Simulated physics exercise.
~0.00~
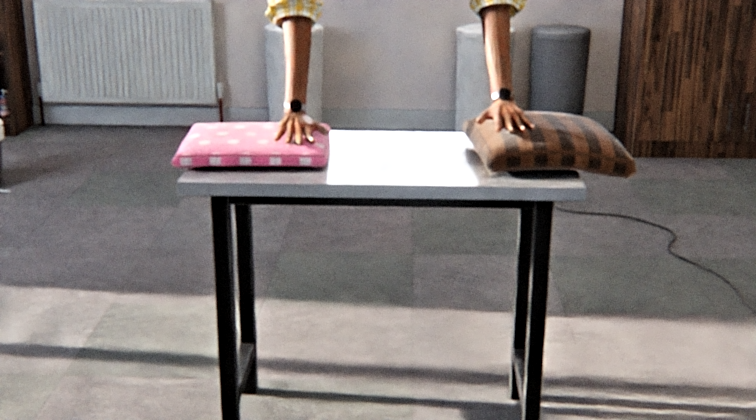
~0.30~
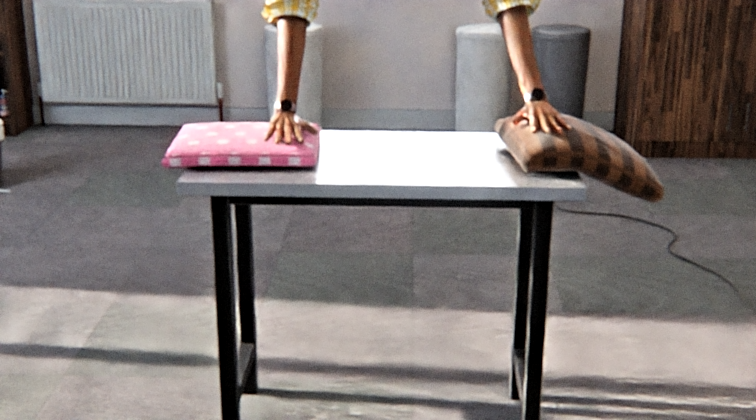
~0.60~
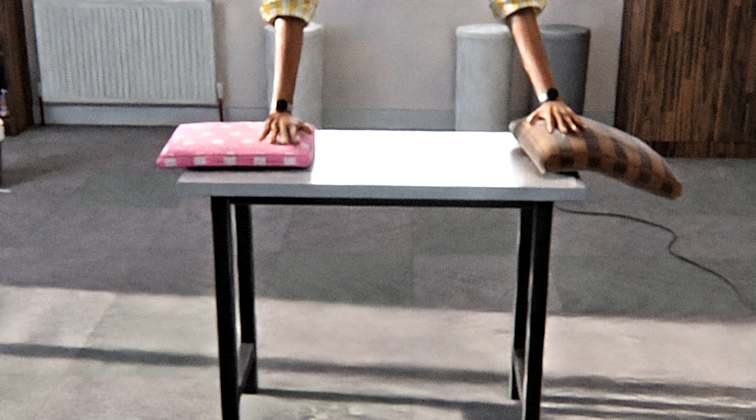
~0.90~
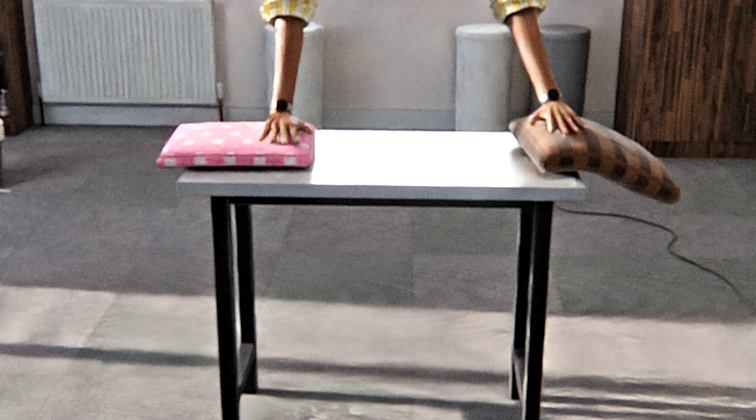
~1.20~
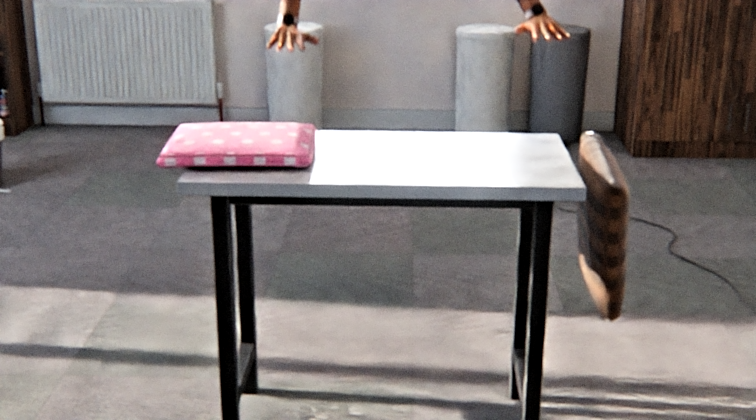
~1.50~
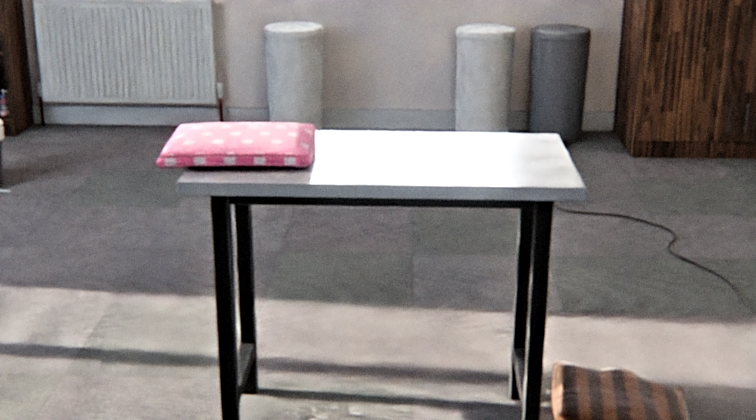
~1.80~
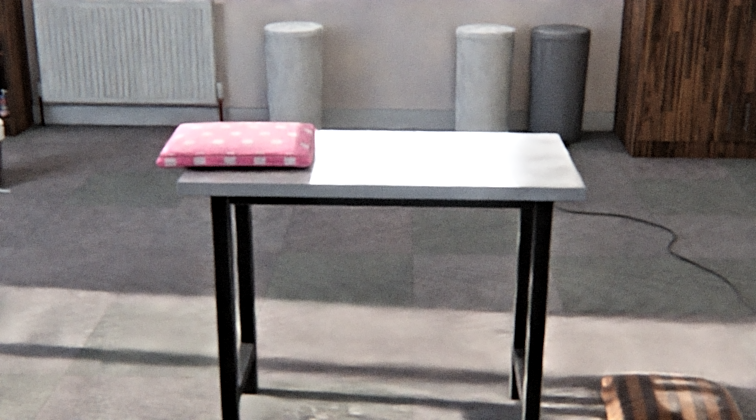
Two hands slid a pink cushion a little to the left and a brown checked cushion over the right end of a bench, then let go; the pink one stayed put while the brown one tipped off and ended up on the floor.
